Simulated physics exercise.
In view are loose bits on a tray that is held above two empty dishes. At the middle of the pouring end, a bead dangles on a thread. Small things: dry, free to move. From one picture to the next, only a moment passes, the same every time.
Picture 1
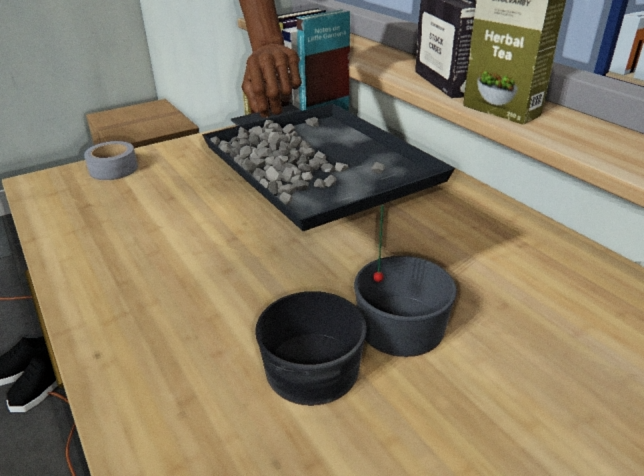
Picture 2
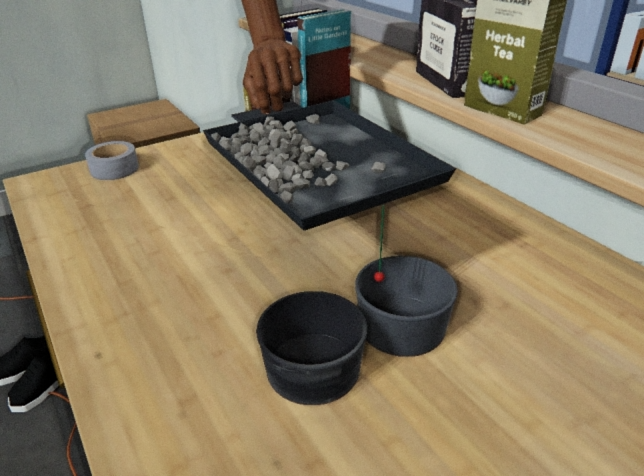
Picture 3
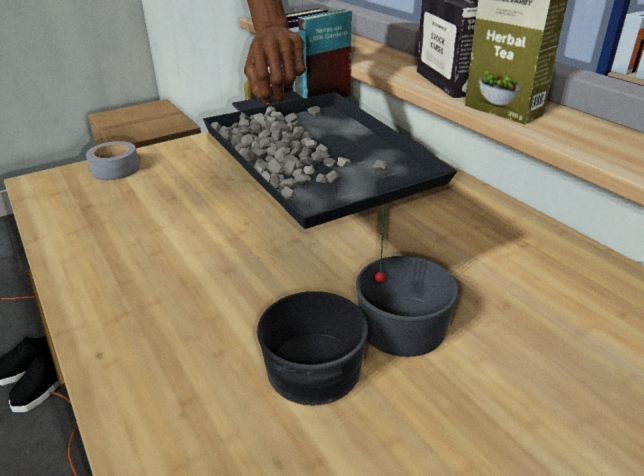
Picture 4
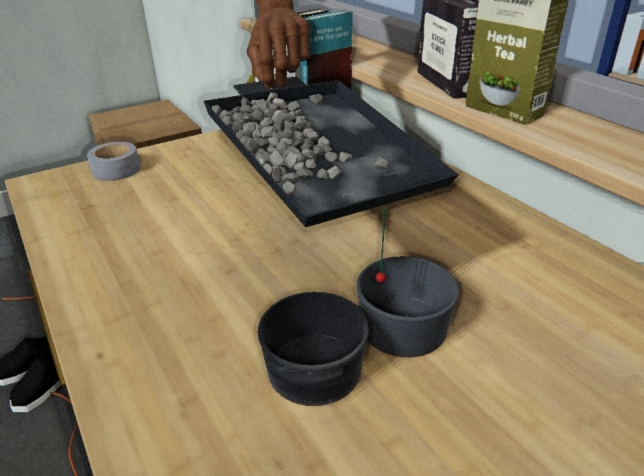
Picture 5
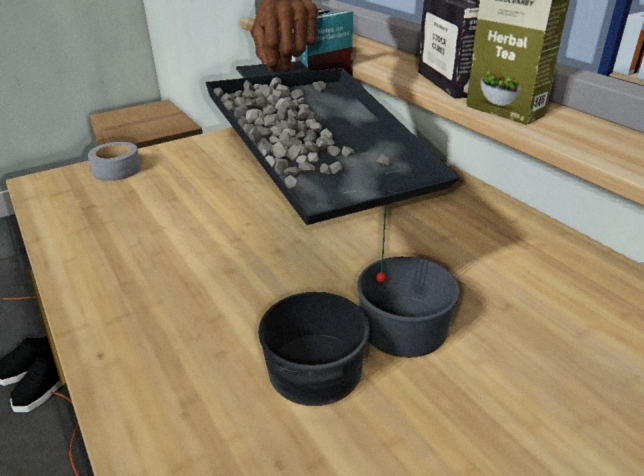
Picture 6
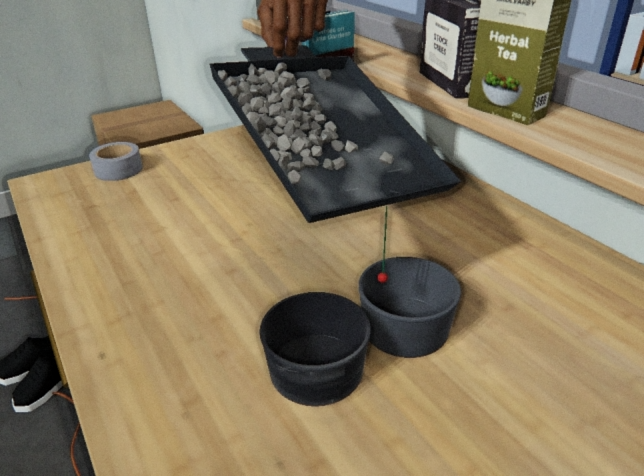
A hand slowly tilts a dark tray of gray gravel above two empty dishes.
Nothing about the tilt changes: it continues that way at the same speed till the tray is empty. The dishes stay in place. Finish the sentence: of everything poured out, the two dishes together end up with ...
They end up with a minority of it.
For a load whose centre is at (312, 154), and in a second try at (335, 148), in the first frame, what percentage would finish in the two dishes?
Close to 50 and close to 50 per cent.
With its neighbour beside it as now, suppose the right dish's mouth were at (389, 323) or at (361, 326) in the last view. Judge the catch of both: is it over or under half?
First shift, a minority share; second shift, a minority share.
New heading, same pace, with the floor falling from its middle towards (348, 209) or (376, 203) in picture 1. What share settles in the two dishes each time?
Around 70 percent for the first aim and around 40 percent for the second.
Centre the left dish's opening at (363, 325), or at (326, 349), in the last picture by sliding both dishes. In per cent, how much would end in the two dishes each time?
Trial 1 near 70 percent, trial 2 near 50 percent.
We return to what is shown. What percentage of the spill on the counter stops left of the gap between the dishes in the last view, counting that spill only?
Near 0 in a hundred.
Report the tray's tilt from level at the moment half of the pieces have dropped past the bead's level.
My estimate is some 85 degrees.
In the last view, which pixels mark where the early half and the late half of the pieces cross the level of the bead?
Around (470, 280), followed by around (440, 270).
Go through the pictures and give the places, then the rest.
The first frame shows corners of the pouring end at (303, 216) and (449, 167), level; middle of the load at (270, 152), bits of gravel; left dish at (340, 377); right dish at (436, 330); bead on its thread at (379, 277).
The second frame shows corners of the pouring end at (304, 215) and (450, 168), level; middle of the load at (271, 149).
The third frame shows corners of the pouring end at (306, 214) and (451, 170), tipped barely, lowest at the right corner; middle of the load at (271, 142).
The fourth frame shows corners of the pouring end at (308, 213) and (453, 173), tipped a little, lowest at the right corner; middle of the load at (273, 130).
The fifth frame shows corners of the pouring end at (310, 211) and (454, 176), tipped clearly, lowest at the right corner; middle of the load at (283, 115).
The sixth frame shows corners of the pouring end at (313, 210) and (455, 179), tipped clearly, lowest at the right corner; middle of the load at (288, 105); left dish at (344, 378); right dish at (440, 330).
Soon after the last picture, tray tipped steeply; most on the tray; about a quarter in the air.
A little later, tray tipped past a quarter turn; a small part on the tray; about a quarter in the right dish; about two thirds outside both; a small part in the air.
Later still, tray tipped past a quarter turn; about a third in the right dish; about two thirds outside both.
At rest, tray tipped past a quarter turn; none in the left dish; about a third in the right dish; about two thirds outside both.
